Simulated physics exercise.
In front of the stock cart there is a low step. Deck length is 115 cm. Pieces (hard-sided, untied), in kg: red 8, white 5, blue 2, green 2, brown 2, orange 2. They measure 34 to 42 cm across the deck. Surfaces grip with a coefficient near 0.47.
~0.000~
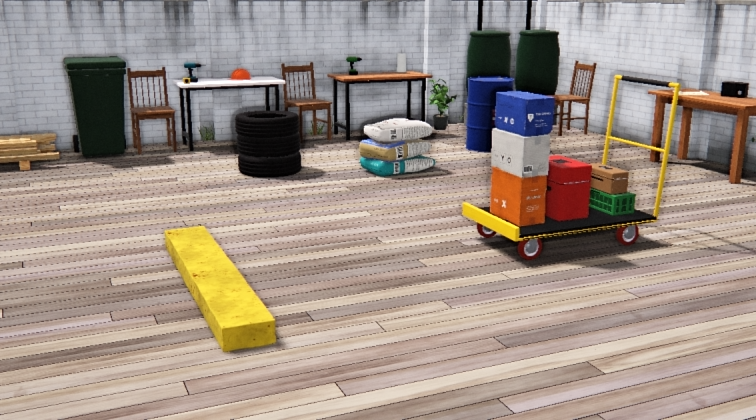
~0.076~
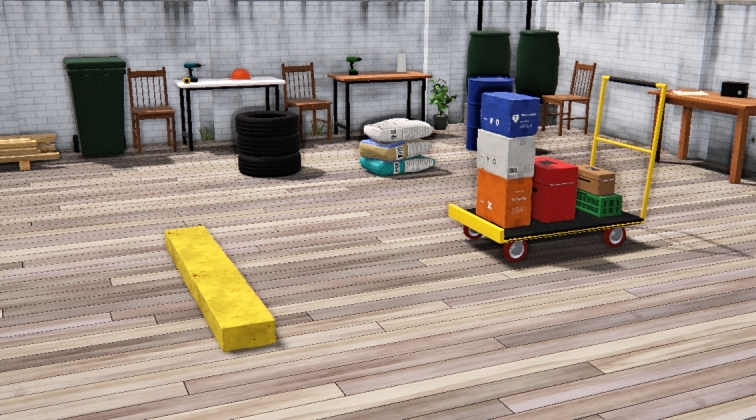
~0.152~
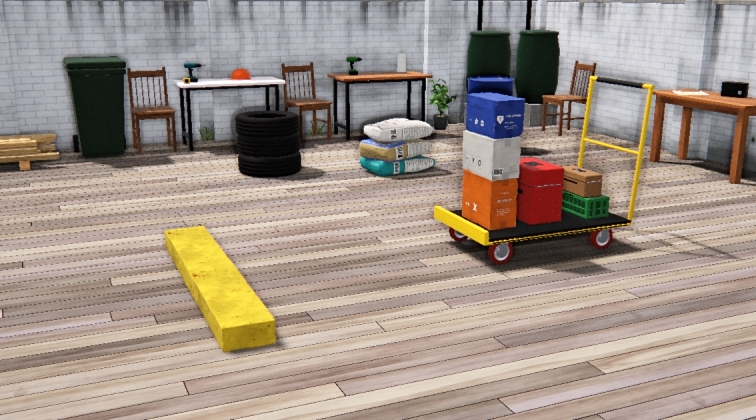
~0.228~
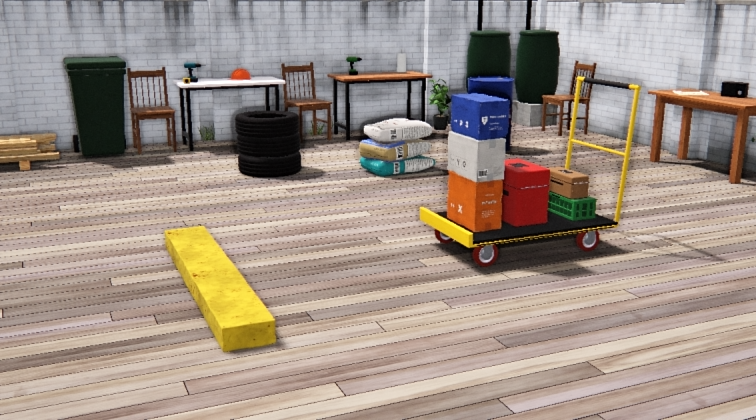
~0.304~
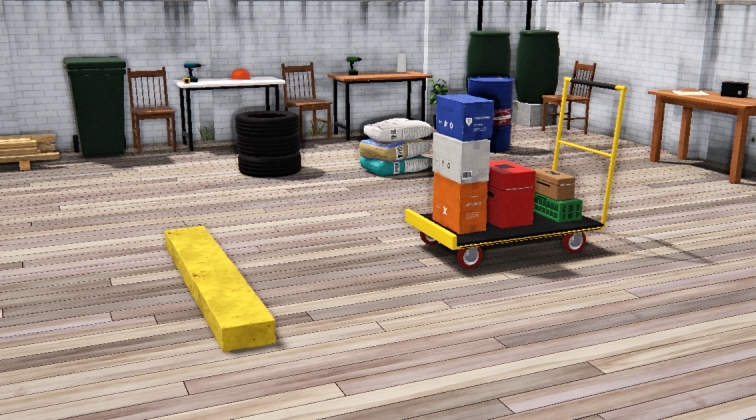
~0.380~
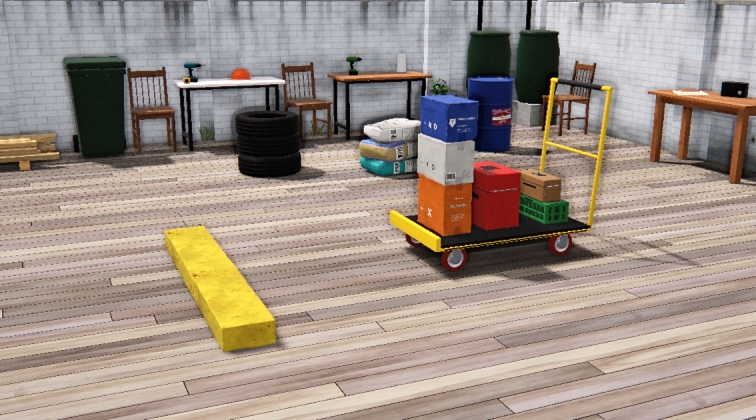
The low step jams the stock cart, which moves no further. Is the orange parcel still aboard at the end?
No, it has come off.
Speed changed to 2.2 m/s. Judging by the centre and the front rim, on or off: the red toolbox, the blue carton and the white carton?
Then the red one remains, the blue one is lost and the white one is lost.
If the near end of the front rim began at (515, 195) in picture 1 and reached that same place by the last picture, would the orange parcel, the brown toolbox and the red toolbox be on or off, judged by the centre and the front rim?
Outcome: Orange kept; brown kept; red kept.
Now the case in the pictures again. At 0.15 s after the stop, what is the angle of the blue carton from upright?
I'd put the tilt at close to 10°.
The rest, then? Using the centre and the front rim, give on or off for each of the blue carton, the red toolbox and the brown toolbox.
Final state: Blue gone; red kept; brown kept.
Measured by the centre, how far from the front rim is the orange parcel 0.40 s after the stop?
Roughly 0 cm short of the front rim.
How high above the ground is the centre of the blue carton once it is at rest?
Its centre sits around 10 cm up.
Impact comes at 1.22 s.
After 1.37 s the orange parcel is 13 cm behind the rim, tilted 15°, near (240, 222) in the last picture's view.
After 1.62 s the orange parcel is 2 cm behind the rim, tilted 55°, near (221, 225) in the last picture's view.
After 2.02 s the orange parcel is 16 cm past the rim, tilted 155°, near (191, 238) in the last picture's view.
At rest, 2.4 s, past the rim, white carton, blue carton and orange parcel; behind it, red toolbox, green crate and brown toolbox.
